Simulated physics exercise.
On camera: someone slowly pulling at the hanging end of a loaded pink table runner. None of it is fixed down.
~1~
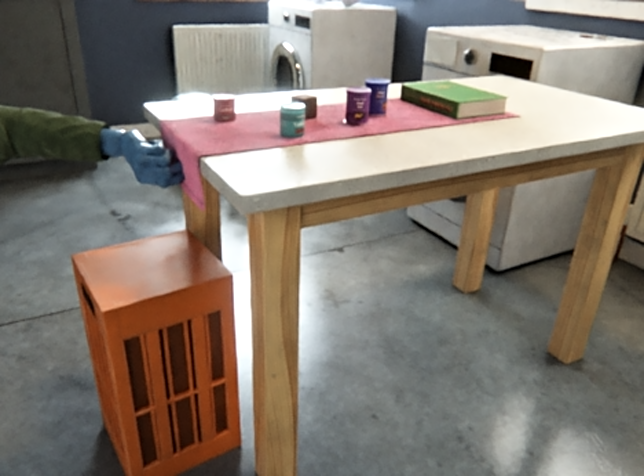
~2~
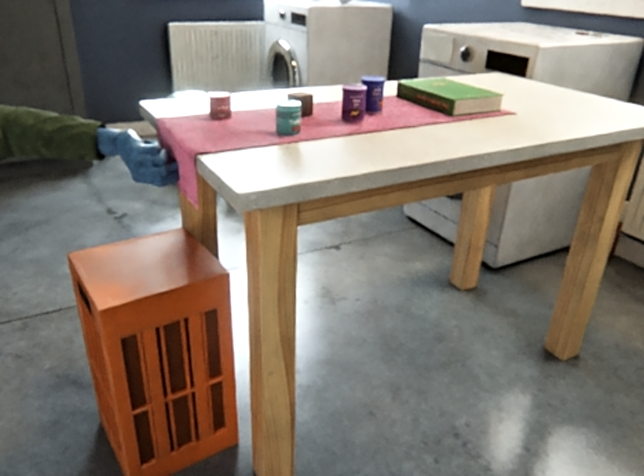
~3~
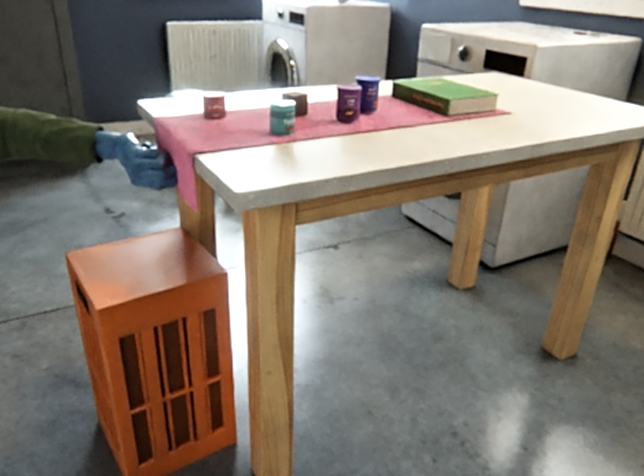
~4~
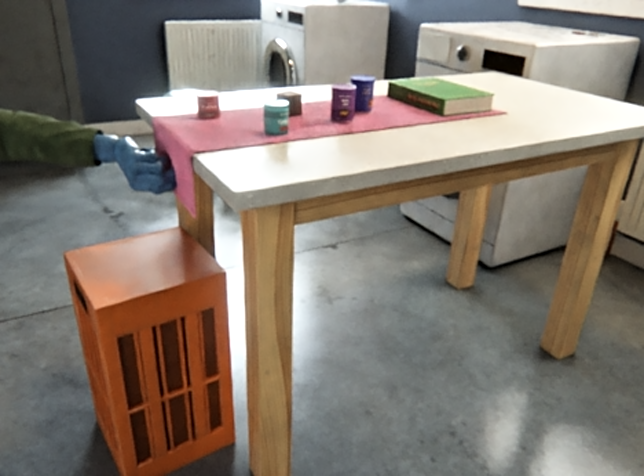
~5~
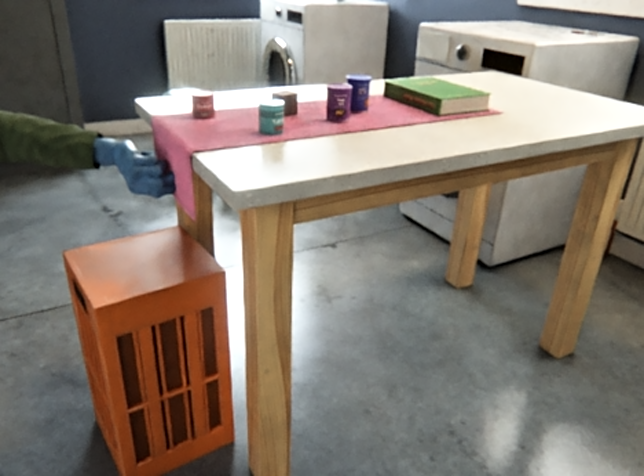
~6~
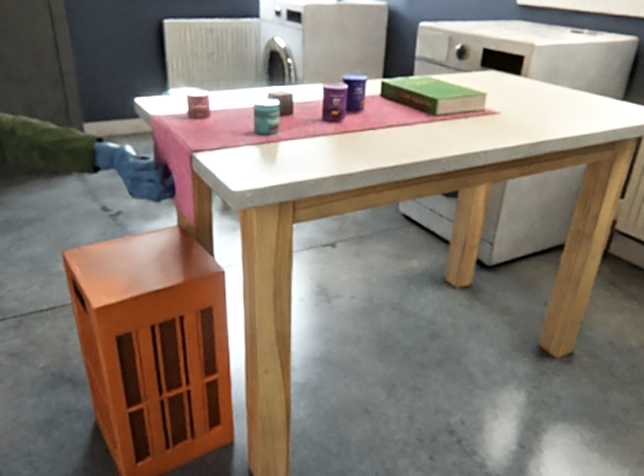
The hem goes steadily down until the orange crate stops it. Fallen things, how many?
One.
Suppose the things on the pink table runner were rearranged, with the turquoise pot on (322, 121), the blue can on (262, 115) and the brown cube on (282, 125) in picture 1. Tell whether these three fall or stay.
Each in turn: The turquoise pot stays aloft, the blue can stays aloft, the brown cube stays aloft.
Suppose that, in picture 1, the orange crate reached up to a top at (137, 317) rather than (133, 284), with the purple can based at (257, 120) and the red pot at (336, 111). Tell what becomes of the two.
The purple can ends up off the top and the red pot ends up still on top.
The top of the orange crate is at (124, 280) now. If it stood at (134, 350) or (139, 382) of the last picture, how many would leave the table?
Going over the edge would be 3 and 4.
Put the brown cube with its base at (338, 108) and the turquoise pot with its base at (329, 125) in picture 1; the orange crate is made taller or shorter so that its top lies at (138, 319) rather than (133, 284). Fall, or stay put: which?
The brown cube stays aboard; the turquoise pot stays aboard.
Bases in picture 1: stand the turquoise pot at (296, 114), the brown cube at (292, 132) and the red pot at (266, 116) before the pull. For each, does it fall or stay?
Result - turquoise pot still up, brown cube still up, red pot still up.
A little later, hem near (176, 239); all still up.
Next, hem on the crate; red pot gone.
When it is over, hem on the crate; red pot gone. It carries off one.
